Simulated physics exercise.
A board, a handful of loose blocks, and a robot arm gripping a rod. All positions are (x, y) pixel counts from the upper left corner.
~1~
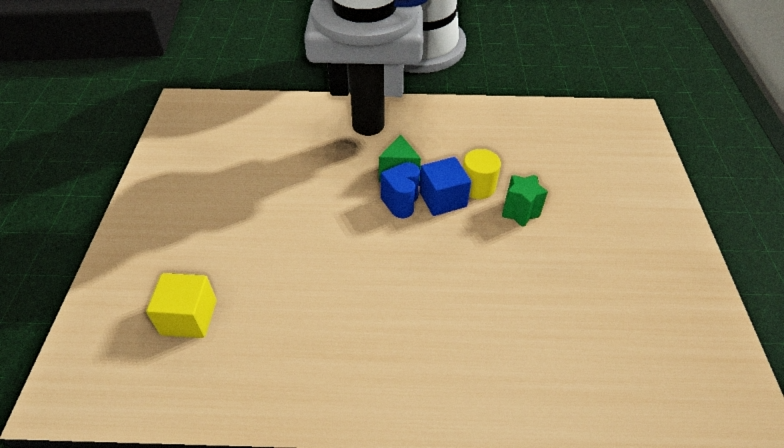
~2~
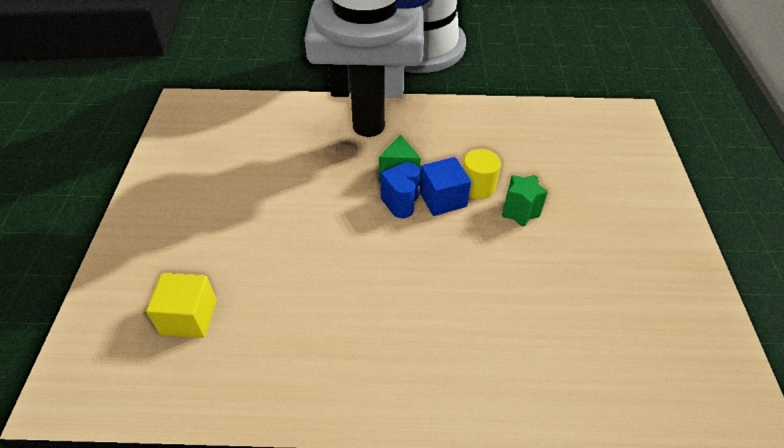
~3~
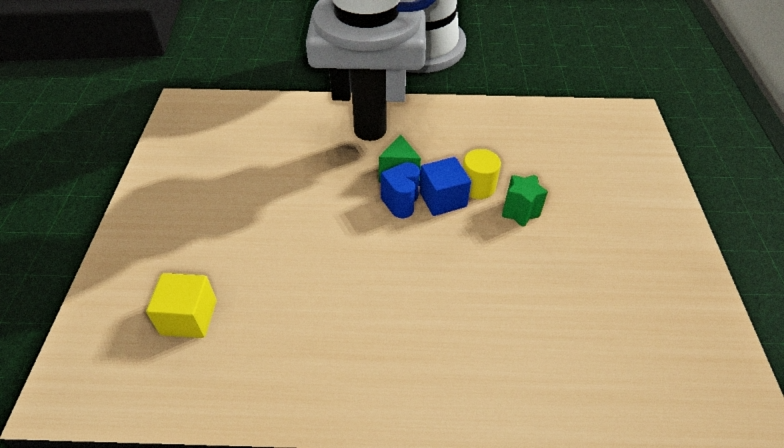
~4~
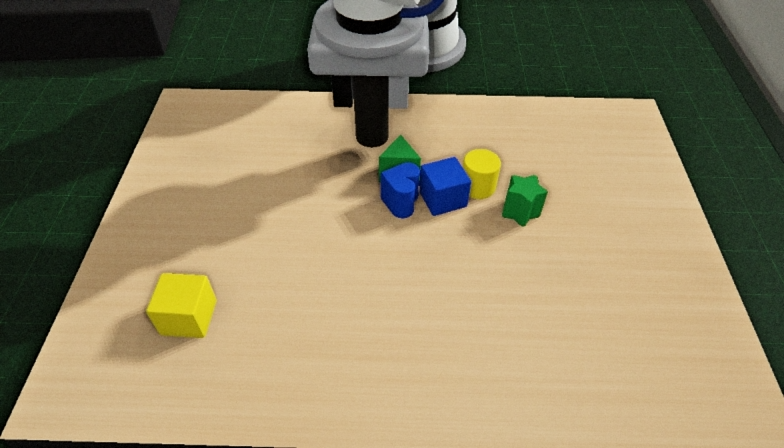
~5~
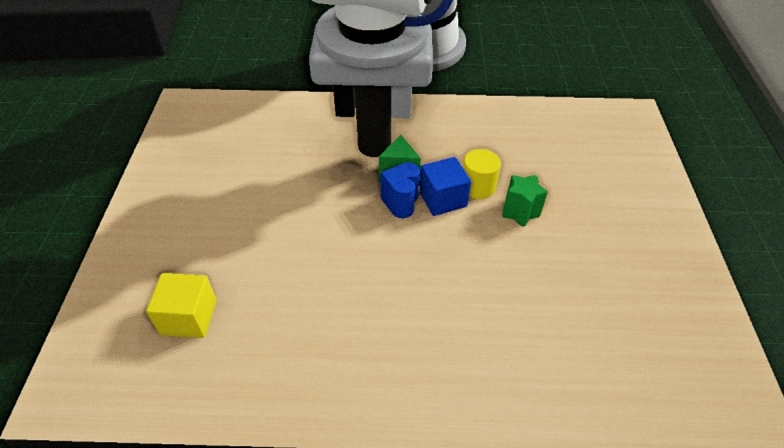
At first, a robot arm holds a dark rod near the back of a wooden board, behind a cluster of green, blue and yellow blocks, with a yellow cube apart at the left. The rod then moves slightly forward toward the green triangular block, while the blocks stay still.
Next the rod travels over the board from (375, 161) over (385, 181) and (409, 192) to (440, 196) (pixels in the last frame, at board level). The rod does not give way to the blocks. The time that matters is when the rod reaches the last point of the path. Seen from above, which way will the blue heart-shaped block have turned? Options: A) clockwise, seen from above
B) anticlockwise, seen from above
Correct choice: A.
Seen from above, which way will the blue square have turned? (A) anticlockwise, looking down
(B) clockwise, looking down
The answer is A.
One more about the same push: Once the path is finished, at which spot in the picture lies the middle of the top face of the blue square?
It sits at (476, 187).
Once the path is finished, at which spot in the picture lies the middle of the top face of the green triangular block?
By then it is at (459, 153).
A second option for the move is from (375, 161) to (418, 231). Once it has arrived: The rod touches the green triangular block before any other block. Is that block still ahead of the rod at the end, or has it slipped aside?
The block gets away.
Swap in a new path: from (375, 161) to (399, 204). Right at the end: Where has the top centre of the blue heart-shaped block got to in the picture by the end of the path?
At the end it should sit near (422, 199).
What follows on the original path. One third of the way, rod (385, 166); green triangular block (416, 156), turned 20° anticlockwise; blue heart-shaped block (407, 180), turned 20° clockwise.
Two thirds of the way, rod (410, 178); green triangular block (440, 156), turned 35° anticlockwise; blue heart-shaped block (416, 191), turned 25° clockwise; blue square (457, 178).
At the end, rod (441, 182); green triangular block (459, 153), turned 80° anticlockwise; blue heart-shaped block (420, 193), turned 35° clockwise; blue square (476, 187), turned 25° anticlockwise; yellow cylinder (490, 160).
